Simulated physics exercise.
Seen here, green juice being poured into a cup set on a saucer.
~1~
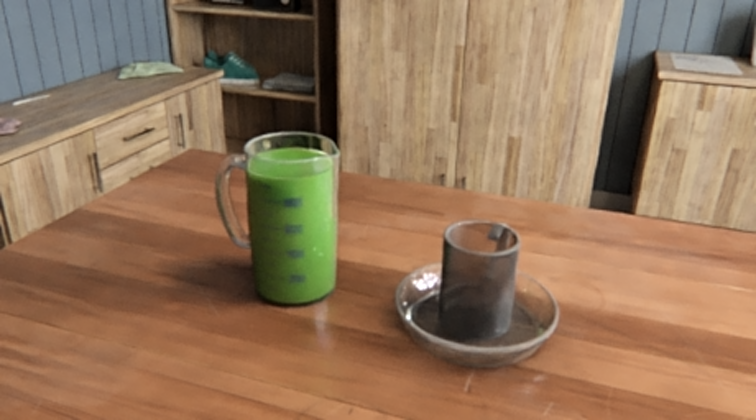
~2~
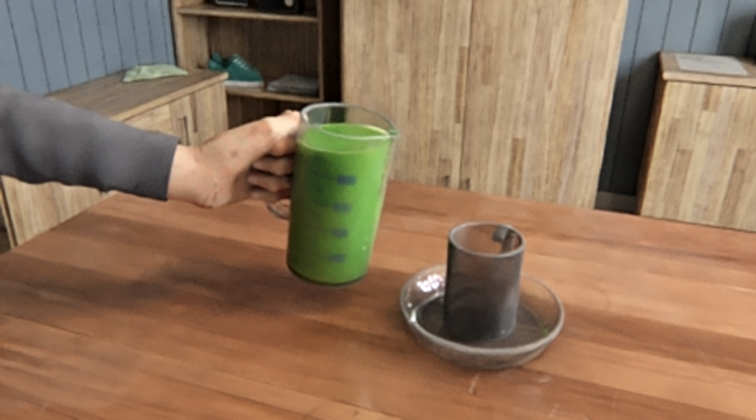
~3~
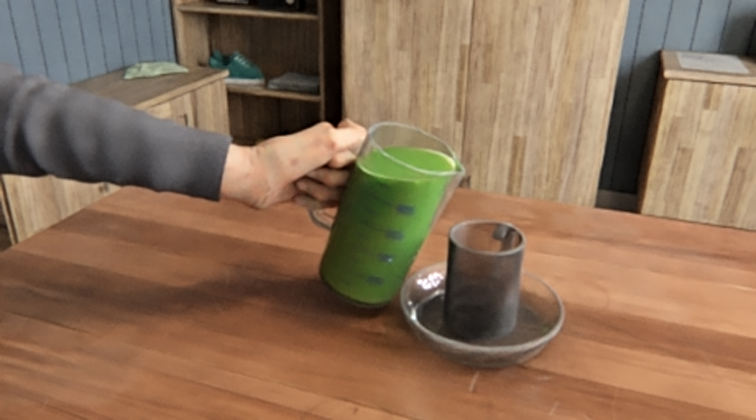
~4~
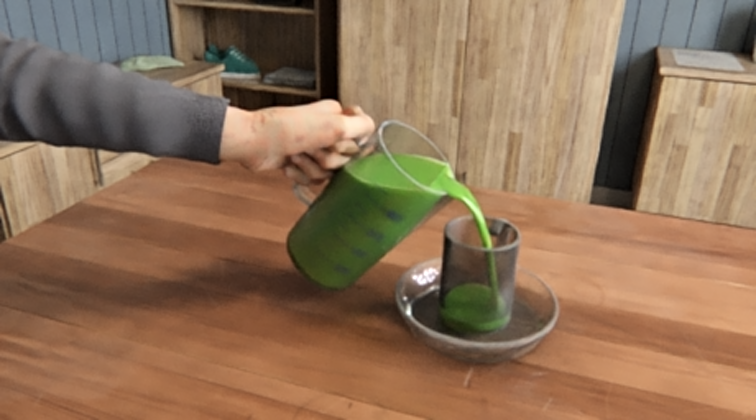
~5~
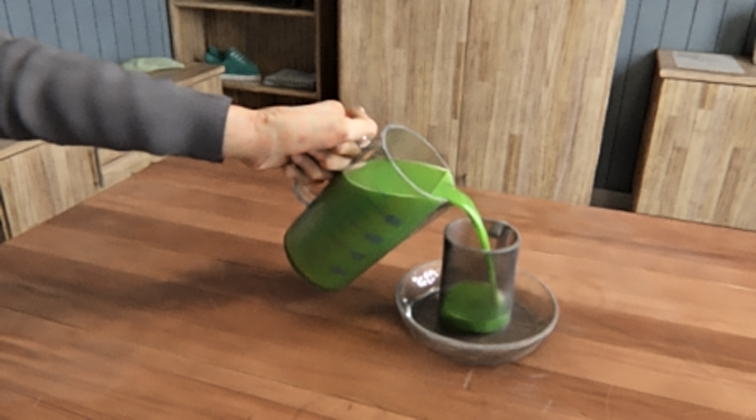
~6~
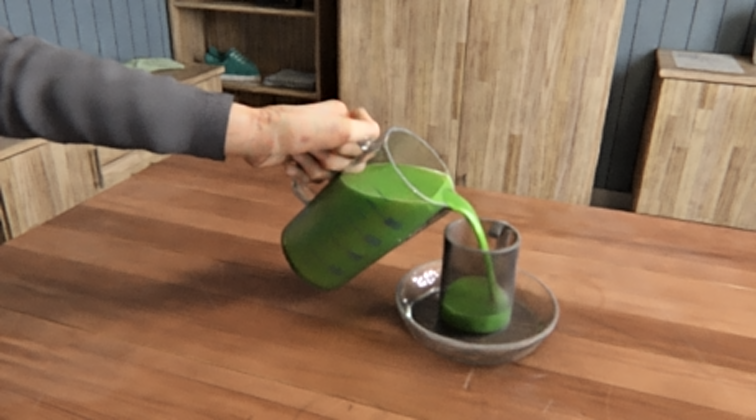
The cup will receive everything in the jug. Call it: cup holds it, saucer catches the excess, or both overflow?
Both overflow.
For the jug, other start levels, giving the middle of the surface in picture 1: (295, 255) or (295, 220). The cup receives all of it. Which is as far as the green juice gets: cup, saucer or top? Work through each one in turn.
In that order: Cup only, reaches the saucer.
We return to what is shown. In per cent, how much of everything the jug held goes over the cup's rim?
It works out to around 65 percent.
Soon after, the cup is full to the brim; the saucer is wet, with room to spare.
Later, the cup is full to the brim; the saucer is full and running over.
In the end, the cup is full to the brim; the saucer is full and running over.
